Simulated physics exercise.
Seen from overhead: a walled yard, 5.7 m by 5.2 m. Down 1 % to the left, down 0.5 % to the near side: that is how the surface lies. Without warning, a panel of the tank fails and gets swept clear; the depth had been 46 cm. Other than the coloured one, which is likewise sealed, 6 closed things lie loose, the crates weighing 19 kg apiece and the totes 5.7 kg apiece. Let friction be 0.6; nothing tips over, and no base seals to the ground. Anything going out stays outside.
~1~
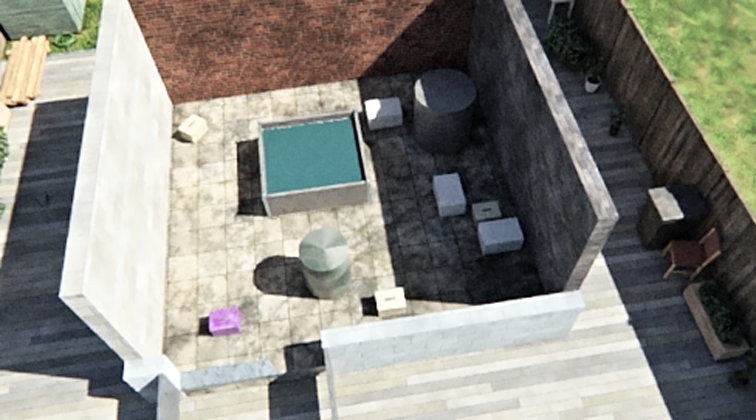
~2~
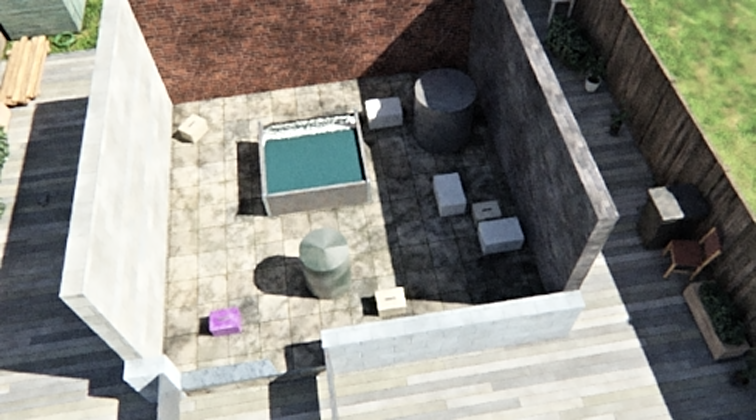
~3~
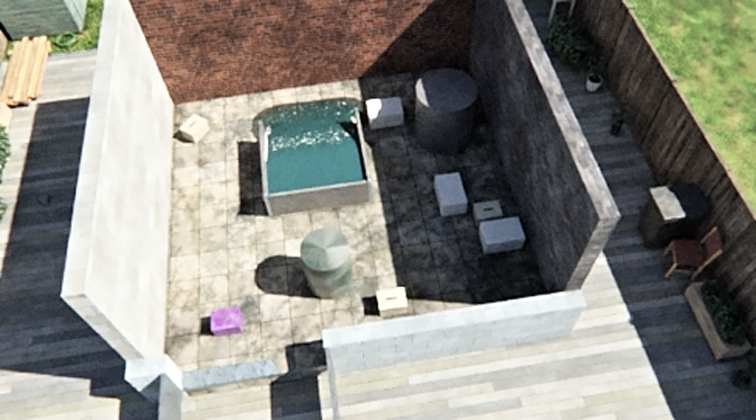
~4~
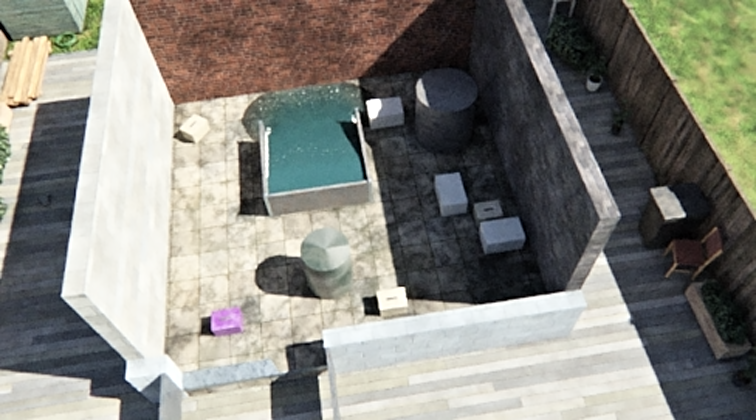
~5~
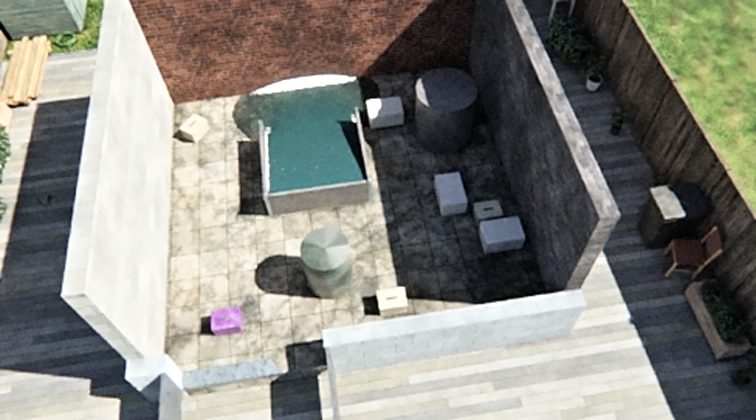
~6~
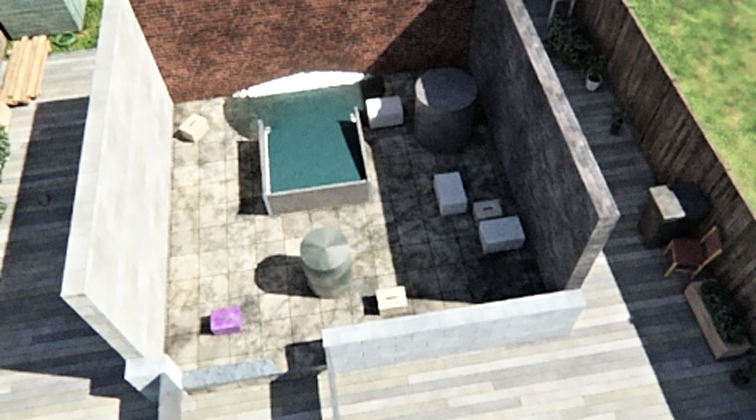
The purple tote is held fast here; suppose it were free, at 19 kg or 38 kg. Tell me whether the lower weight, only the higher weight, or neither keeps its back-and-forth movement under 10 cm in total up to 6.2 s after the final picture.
I'd wager even the lighter one passes.
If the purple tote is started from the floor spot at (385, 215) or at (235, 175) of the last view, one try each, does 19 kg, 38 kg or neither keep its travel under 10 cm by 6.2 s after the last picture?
Taking the two tries in order, even the light one works and even the light one works.
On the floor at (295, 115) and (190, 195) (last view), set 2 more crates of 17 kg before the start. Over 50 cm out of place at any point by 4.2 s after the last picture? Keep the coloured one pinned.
One after the other: Goes beyond it, then goes beyond it.
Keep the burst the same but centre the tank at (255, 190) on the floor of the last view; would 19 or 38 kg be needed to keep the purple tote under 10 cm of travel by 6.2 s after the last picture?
For that case: Lighter one suffices.
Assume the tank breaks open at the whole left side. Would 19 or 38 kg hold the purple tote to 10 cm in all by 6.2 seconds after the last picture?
In that case, even the light one works.
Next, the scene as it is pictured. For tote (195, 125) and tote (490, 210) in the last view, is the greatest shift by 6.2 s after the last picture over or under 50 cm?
The first is over the limit, the second over the limit.
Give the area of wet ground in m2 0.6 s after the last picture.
At that time the wet patch spans about 7.0 m2.
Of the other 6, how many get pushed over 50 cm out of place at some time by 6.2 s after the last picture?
Result: 2.
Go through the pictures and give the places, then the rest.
In the first picture, the purple tote at (224, 319), on the bottom; water covers 2.5 m2; 0 of 7 have shifted.
In the second picture, the purple tote at (224, 319) rests on the ground; water covers 3.2 m2; 0 of 7 have shifted.
In the third picture, the purple tote at (225, 319), on the bottom; water covers 4.2 m2; 0 of 7 have shifted.
In the fourth picture, the purple tote at (226, 319), on the bottom; water covers 5.2 m2; 0 of 7 have shifted.
In the fifth picture, the purple tote at (225, 318), on the bottom; water covers 5.6 m2; 0 of 7 have shifted.
In the sixth picture, the purple tote at (225, 318), on the bottom; 5.9 m2 under water; 0 of 7 have shifted.
Then, 0.6 s after the last picture the purple tote would be 0 cm from its start with 19 kg and 0 cm from its start with 38 kg; 0 cm of water round it then.
Then, 2.3 s after the last picture the purple tote would be 0 cm from its start with 19 kg and 0 cm from its start with 38 kg; 0 cm of water round it then.
Then, 4.2 s after the last picture the purple tote would be 0 cm from its start with 19 kg and 0 cm from its start with 38 kg; 5 cm of water round it then.
Then, 6.2 s after the last picture the purple tote would be 0 cm from its start with 19 kg and 0 cm from its start with 38 kg; 3 cm of water round it then.
